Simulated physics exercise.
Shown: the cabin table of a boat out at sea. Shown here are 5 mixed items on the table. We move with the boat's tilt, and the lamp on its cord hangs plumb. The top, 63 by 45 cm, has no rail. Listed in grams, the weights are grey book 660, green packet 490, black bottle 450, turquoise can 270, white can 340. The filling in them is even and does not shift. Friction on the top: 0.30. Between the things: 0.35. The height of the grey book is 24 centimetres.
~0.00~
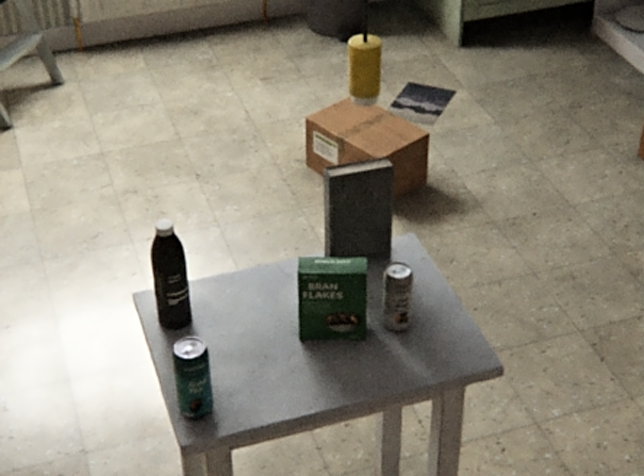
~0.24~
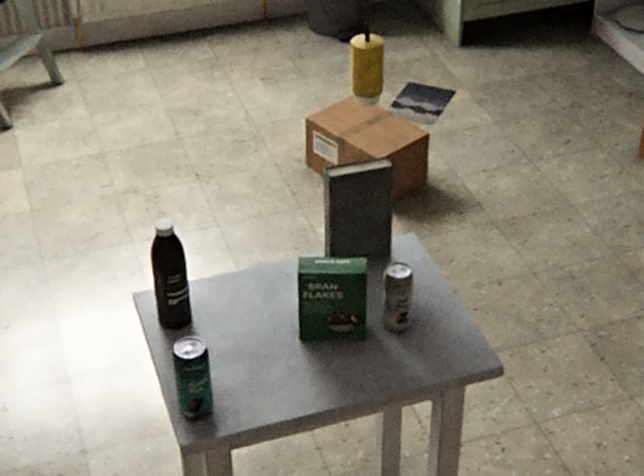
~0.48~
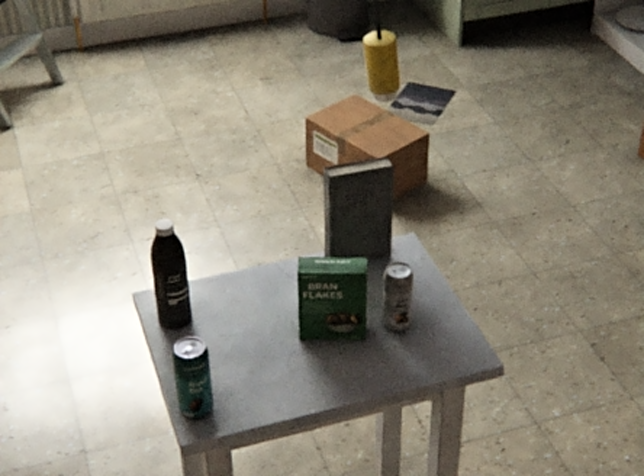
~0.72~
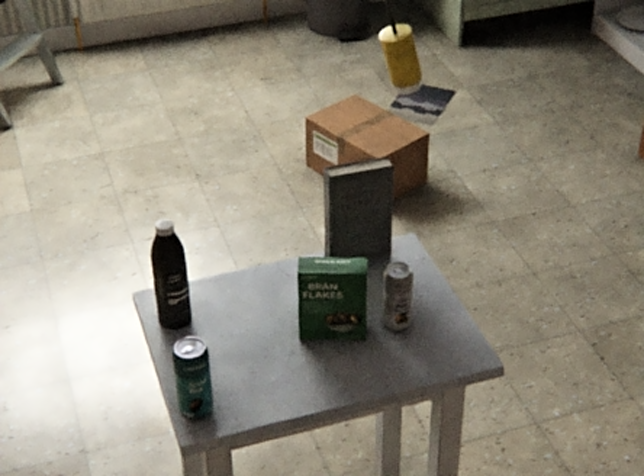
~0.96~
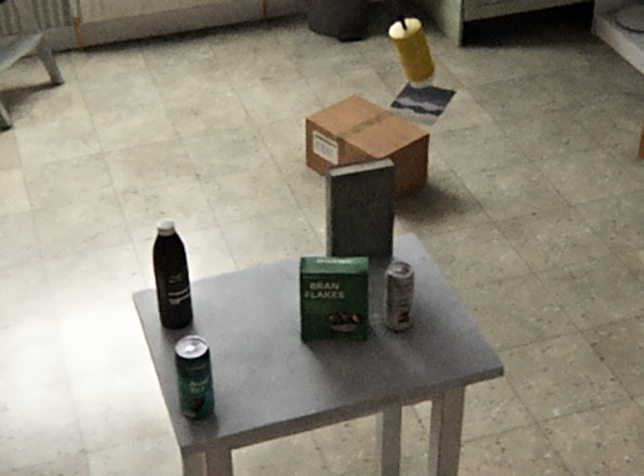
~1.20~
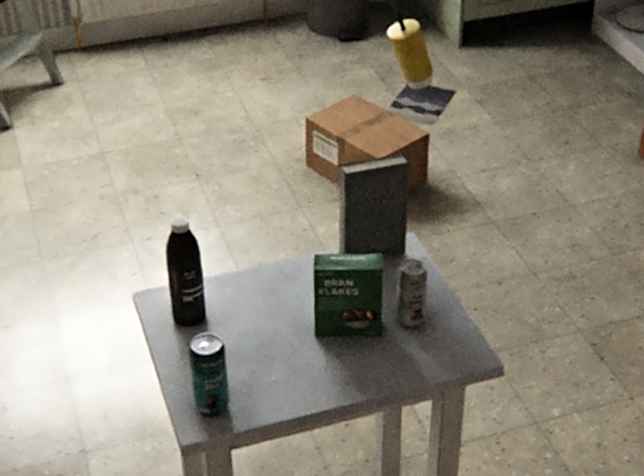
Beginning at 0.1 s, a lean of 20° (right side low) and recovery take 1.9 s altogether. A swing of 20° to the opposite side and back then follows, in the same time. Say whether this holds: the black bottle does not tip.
It holds.
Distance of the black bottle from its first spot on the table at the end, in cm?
Roughly 0 centimetres.
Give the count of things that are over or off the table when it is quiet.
Altogether, 0.
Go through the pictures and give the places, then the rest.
Boat level; black bottle (170, 273); grey book (358, 213), in the first picture.
Floor tilted 1°, right side down; turquoise can (193, 379); white can (398, 297), in the second picture.
Floor tilted 7°, right side down; grey book (358, 213); green packet (333, 299), in the third picture.
Floor tilted 15°, right side down; turquoise can (193, 379); white can (398, 297), in the fourth picture.
Floor tilted 20°, right side down; grey book (360, 213); green packet (334, 299), in the fifth picture.
Floor tilted 19°, right side down; black bottle (185, 270) shifted 3 cm; turquoise can (209, 375) shifted 3 cm, in the sixth picture.
Around 1.40 s, floor tilted 14°, right side down; black bottle shifted 7 cm near (203, 266); grey book shifted 7 cm; green packet shifted 7 cm.
Around 2.60 s, floor tilted 14°, left side down; black bottle shifted 9 cm near (212, 264); grey book shifted 9 cm; green packet shifted 9 cm.
Around 3.10 s, floor tilted 19°, left side down; black bottle shifted 6 cm near (197, 267); grey book shifted 6 cm; green packet shifted 6 cm.
Around 3.30 s, floor tilted 14°, left side down; black bottle shifted 2 cm near (178, 271); green packet shifted 2 cm; grey book shifted 2 cm.
Finally (4.4 s), all 5 still in place (within 5 cm). In the last view, black bottle near (170, 273).
